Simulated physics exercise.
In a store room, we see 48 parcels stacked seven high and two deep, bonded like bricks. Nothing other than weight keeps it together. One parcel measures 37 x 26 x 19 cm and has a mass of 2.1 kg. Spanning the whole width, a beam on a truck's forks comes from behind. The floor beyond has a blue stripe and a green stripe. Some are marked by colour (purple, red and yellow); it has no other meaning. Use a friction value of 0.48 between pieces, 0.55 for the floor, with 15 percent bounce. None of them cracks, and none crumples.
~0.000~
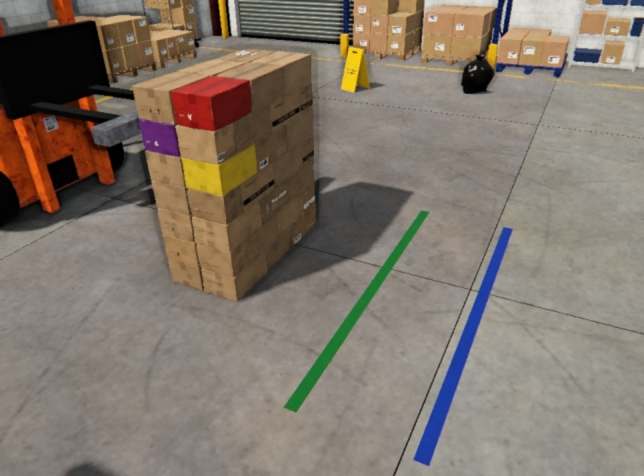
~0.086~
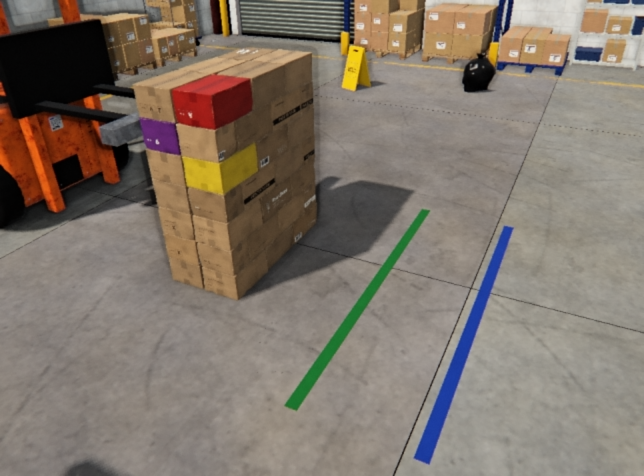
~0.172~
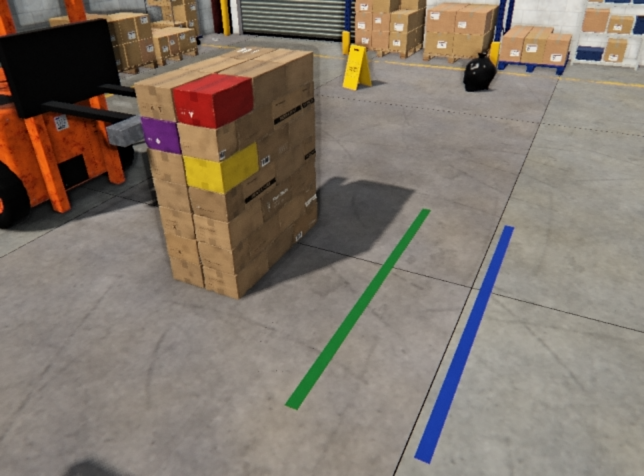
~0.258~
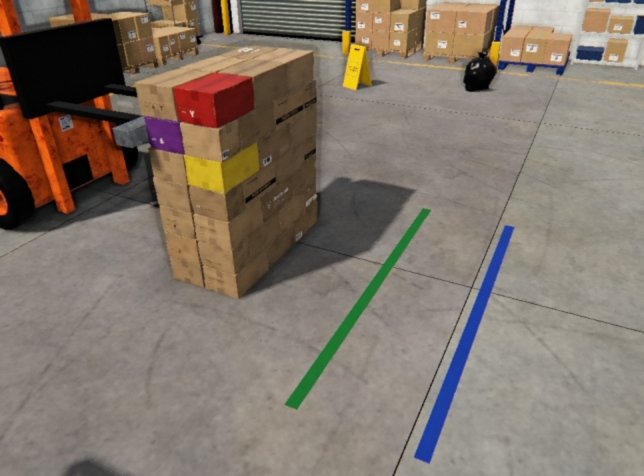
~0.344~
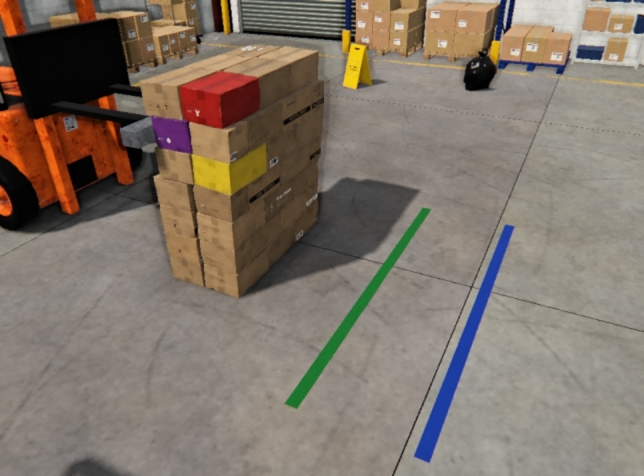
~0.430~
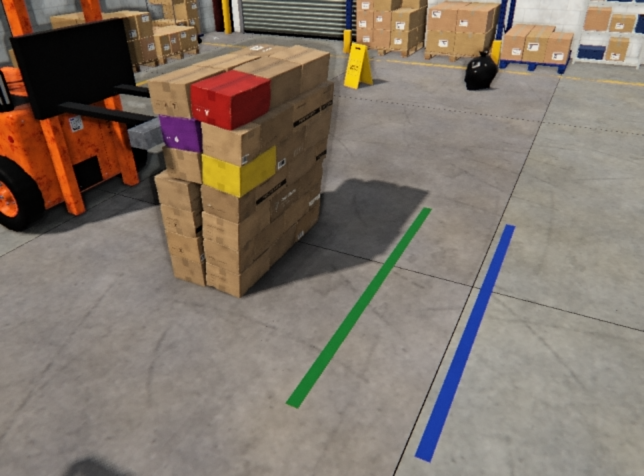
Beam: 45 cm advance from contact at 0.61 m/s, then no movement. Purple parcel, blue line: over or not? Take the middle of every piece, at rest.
It ends up not across the line.
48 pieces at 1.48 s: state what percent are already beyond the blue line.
15 %.
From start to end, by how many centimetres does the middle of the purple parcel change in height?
It ends some 70 cm lower.
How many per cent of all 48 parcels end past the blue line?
Roughly 15 percent.
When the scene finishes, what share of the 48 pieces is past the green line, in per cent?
It works out to about 40 per cent.
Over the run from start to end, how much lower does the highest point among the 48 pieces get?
About 40 cm.
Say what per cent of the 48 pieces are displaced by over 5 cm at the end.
70 in a hundred end up shifted.
After 0.60 s, none of the 48 parcels past the blue line, 36 disturbed; purple parcel leaning 3°; red parcel leaning 14°.
After 0.88 s, none of the 48 parcels past the blue line, 33 disturbed; purple parcel leaning 17°; yellow parcel leaning 33°, 8 cm lower.
After 1.14 s, none of the 48 parcels past the blue line, 33 disturbed; purple parcel leaning 48°, 47 cm lower; yellow parcel leaning 66°, 48 cm lower.
After 1.48 s, 7 of the 48 parcels past the blue line; purple parcel leaning 7°, 68 cm lower; yellow parcel on its side.
At rest (2.6 s), 7 of the 48 parcels past the blue line; purple parcel 69 cm lower; yellow parcel upside down; red parcel 1.14 m lower. As the last picture would show them, middles, purple parcel near (287, 259), yellow parcel near (442, 324).
